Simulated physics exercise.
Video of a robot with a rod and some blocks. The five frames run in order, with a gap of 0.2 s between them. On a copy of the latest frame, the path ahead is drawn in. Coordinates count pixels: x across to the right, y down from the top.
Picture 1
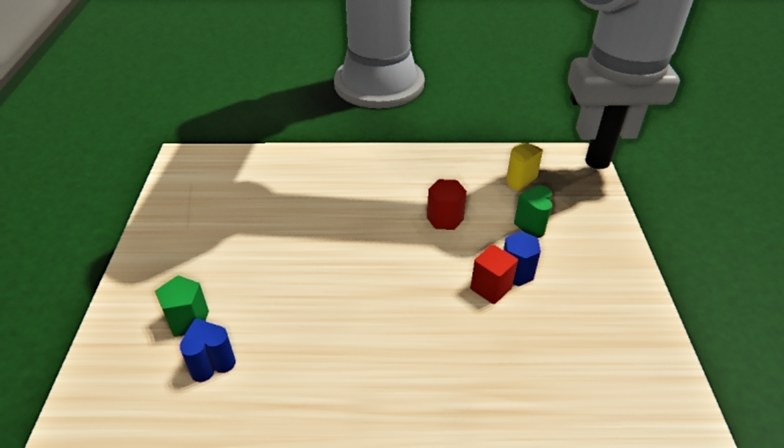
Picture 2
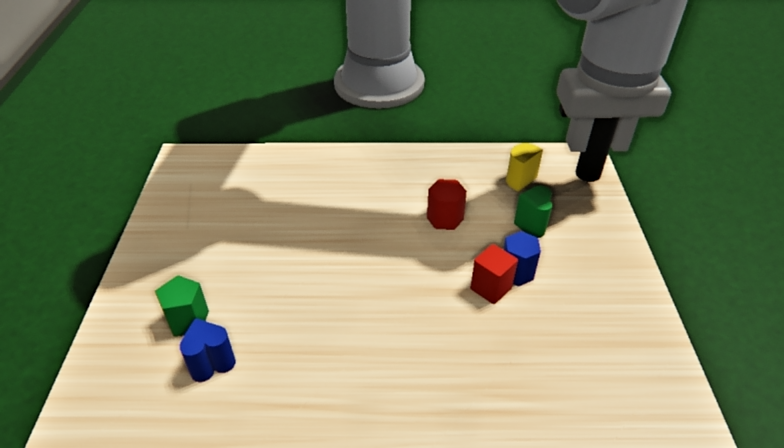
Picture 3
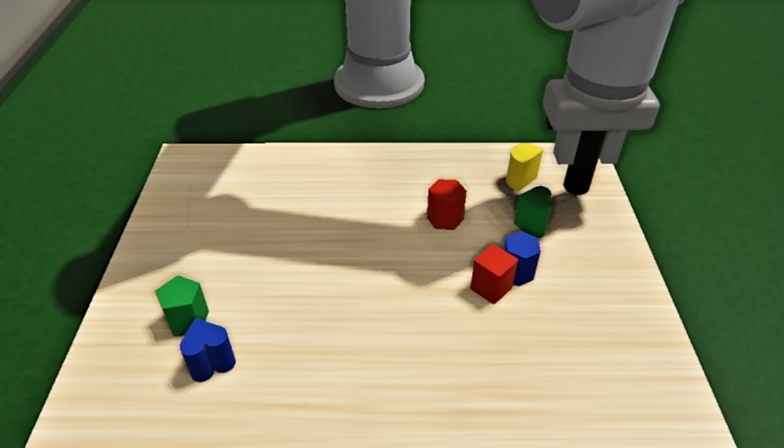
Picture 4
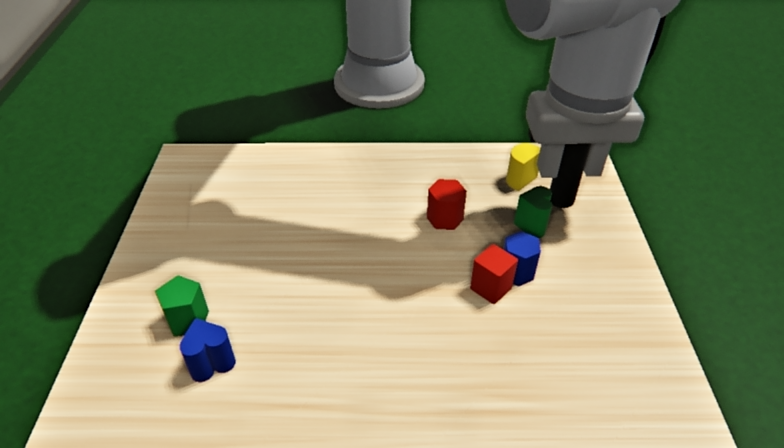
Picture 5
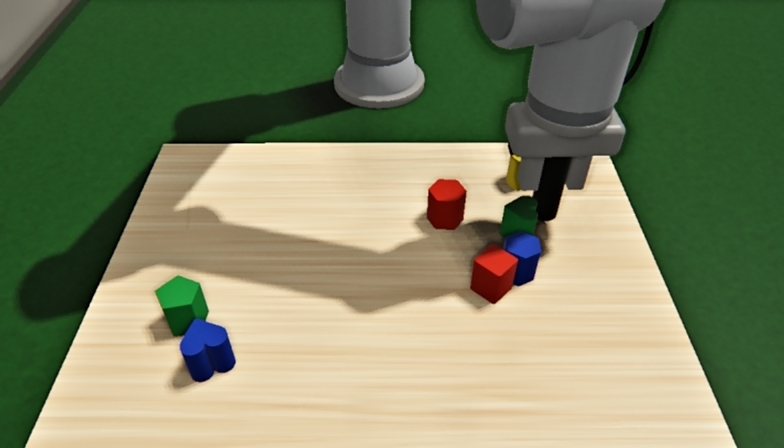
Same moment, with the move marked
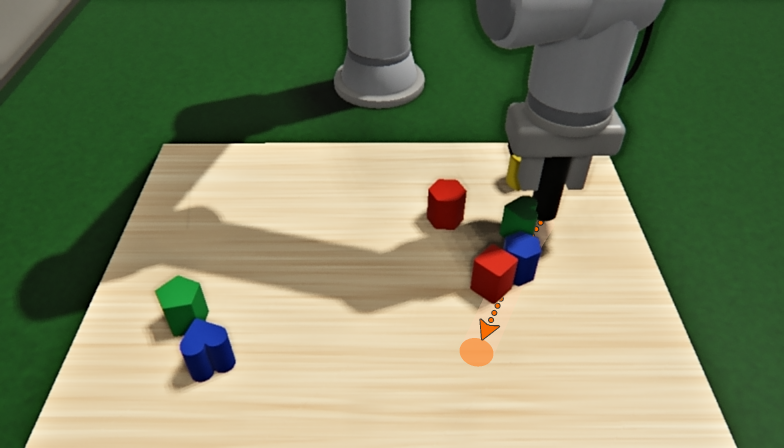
A robot arm lowered its black rod toward the right side of a wooden table, moving down and left past the yellow block, then nudged a green block slightly left, near a blue one.
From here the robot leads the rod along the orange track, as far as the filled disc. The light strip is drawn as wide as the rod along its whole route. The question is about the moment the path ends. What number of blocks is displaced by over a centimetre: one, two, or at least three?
My prediction: No fewer than three blocks.
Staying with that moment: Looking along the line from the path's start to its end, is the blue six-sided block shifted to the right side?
Answer: No.
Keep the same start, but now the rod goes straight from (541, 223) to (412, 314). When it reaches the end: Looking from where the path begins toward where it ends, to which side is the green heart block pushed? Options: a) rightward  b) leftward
a: Rightward.
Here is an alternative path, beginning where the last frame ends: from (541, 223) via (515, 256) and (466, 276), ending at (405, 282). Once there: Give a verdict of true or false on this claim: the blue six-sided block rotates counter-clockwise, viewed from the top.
True - the claim holds.
The drawn path runs from (541, 223) over (519, 259) and (499, 302) to (476, 352).
What follows on the original path. One third of the way, rod at (521, 249); red square piece at (492, 265), turned 20° clockwise; blue six-sided block at (521, 253); green heart block at (489, 229), turned 65° clockwise.
Two thirds of the way, rod at (501, 293); red square piece at (473, 281), turned 40° clockwise; blue six-sided block at (519, 301), turned 60° anticlockwise; green heart block at (484, 233), turned 95° clockwise.
At the end, rod at (478, 342); red square piece at (460, 289), turned 70° clockwise; blue six-sided block at (523, 323), turned 95° anticlockwise; green heart block at (484, 233), turned 95° clockwise; yellow half-round block not moved.
